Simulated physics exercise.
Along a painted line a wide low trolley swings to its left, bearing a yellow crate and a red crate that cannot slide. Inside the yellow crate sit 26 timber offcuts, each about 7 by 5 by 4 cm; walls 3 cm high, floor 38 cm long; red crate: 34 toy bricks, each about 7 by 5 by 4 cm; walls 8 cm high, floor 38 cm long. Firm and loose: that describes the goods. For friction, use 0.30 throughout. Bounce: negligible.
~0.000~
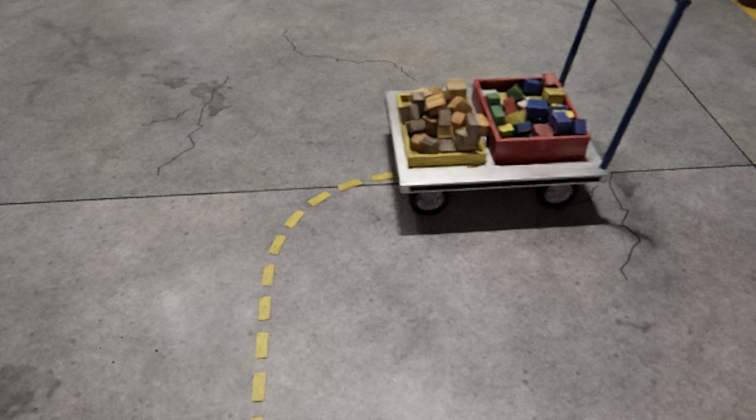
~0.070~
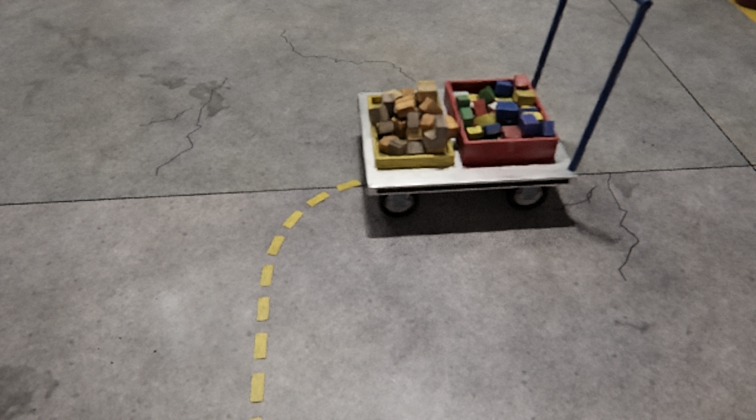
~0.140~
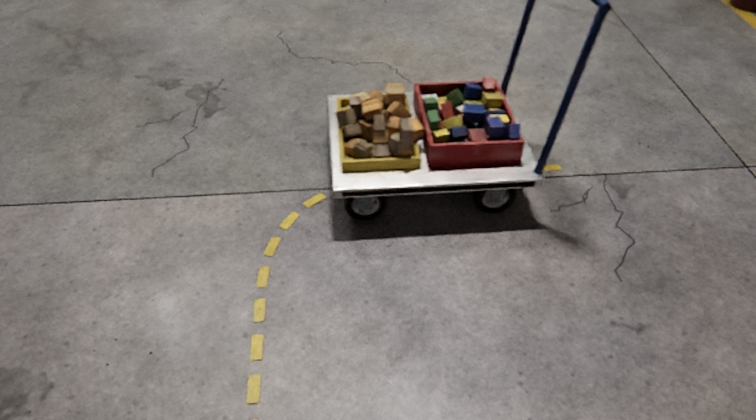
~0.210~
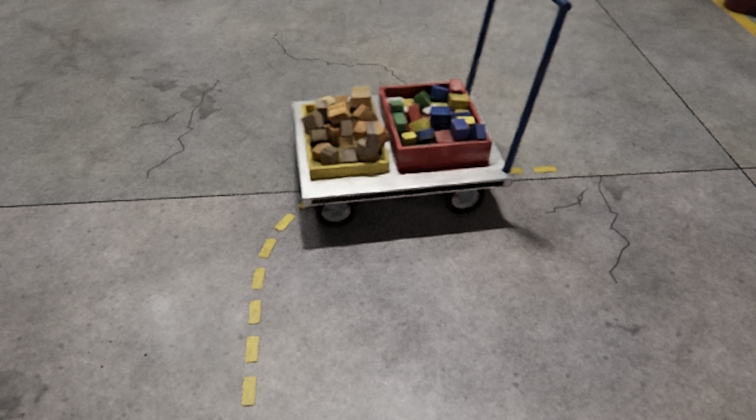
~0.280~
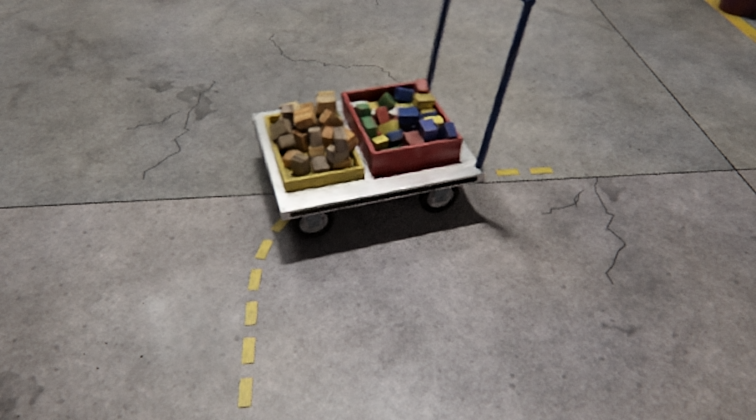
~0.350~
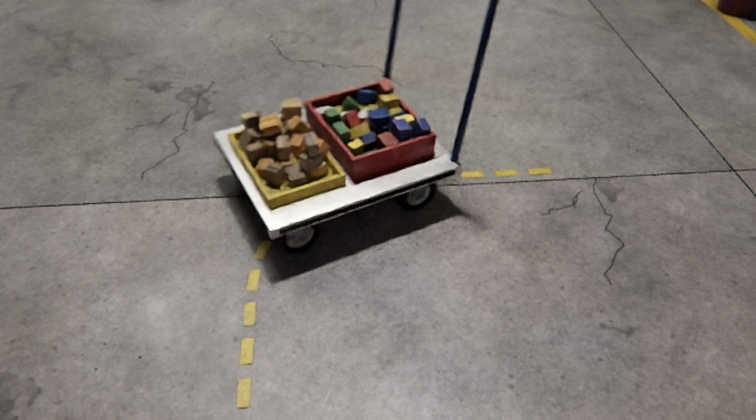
The footage shows a low white trolley with a blue handle carrying a yellow crate of wooden blocks and a red crate of colourful bricks, rolling leftward across a concrete floor, then turning toward the viewer along a curved dashed yellow line.
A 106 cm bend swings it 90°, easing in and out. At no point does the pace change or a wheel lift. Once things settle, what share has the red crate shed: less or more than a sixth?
The spill falls below a sixth.
After 0.47 s, 4 of 26 out of the yellow crate and 0 of 34 out of the red crate.
After 0.61 s, 7 of 26 out of the yellow crate and 0 of 34 out of the red crate.
After 0.81 s, 7 of 26 out of the yellow crate and 1 of 34 out of the red crate.
Outcome (at 1.27 s), 7 of 26 out of the yellow crate and 1 of 34 out of the red crate. Asked share, 1 of 34, 3 per cent.
